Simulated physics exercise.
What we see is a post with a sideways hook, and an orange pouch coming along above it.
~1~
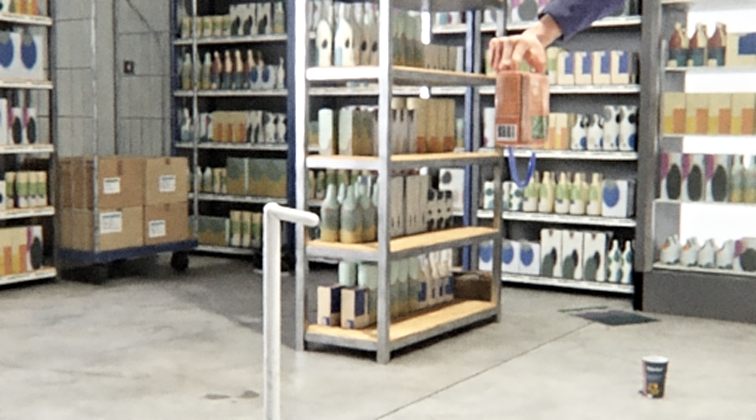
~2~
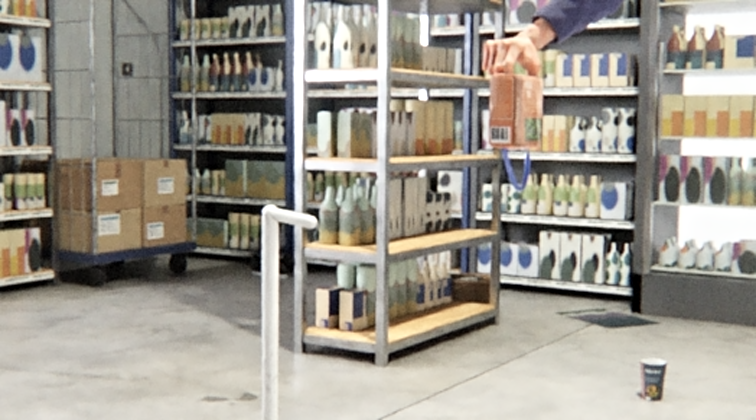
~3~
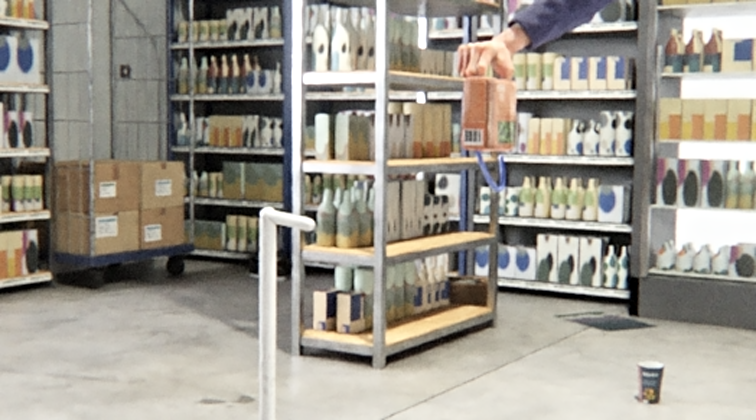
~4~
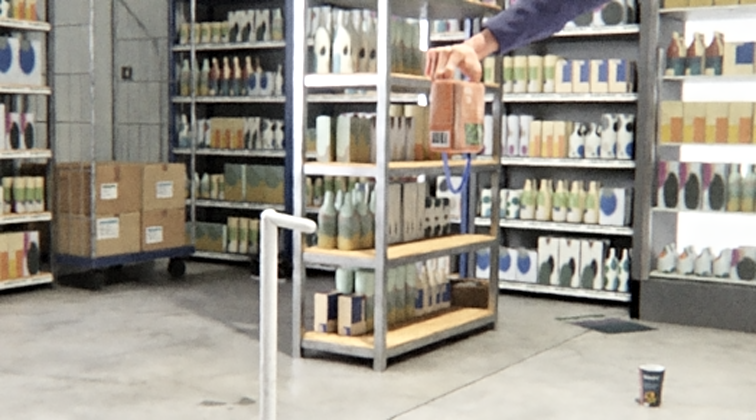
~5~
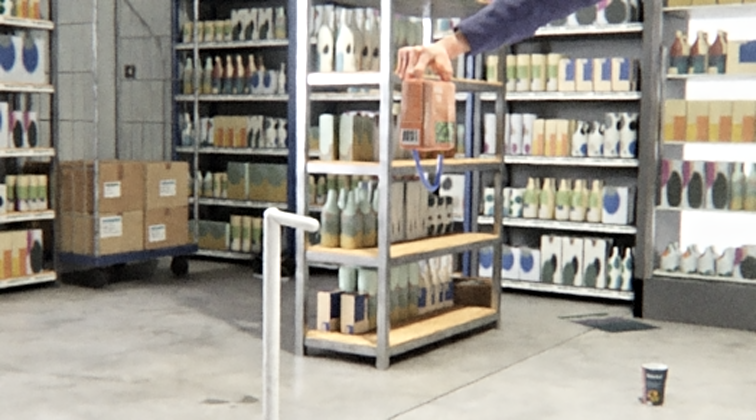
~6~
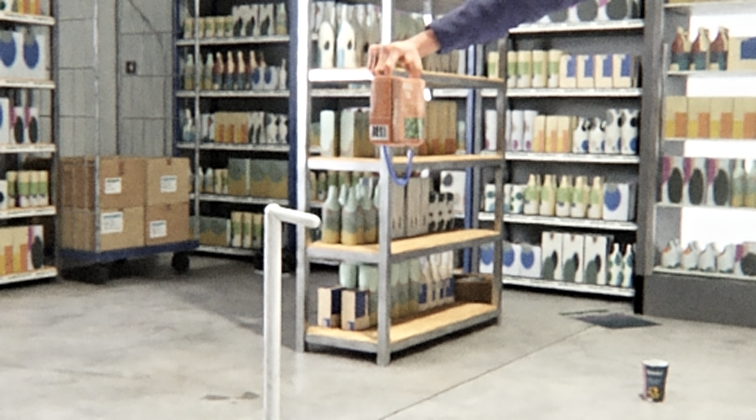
At the start, a hand holds an orange pouch with a blue loop hanging beneath it, to the right of a hooked white post in front of stocked shelves. The hand carries the pouch steadily leftward across the shelving, and by the end it is nearer the post, still raised above hook height.
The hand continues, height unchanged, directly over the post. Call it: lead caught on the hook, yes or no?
No.
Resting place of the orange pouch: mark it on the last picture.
About (152, 110).
Then, 0.38 s later than the last view, pouch nearing the post near (336, 111).
Then, 0.96 s later than the last view, pouch over the post near (250, 110).
Then, 1.56 s later than the last view, pouch past the post near (171, 110).
Finally, pouch past the post near (152, 110). The orange pouch comes away clean.
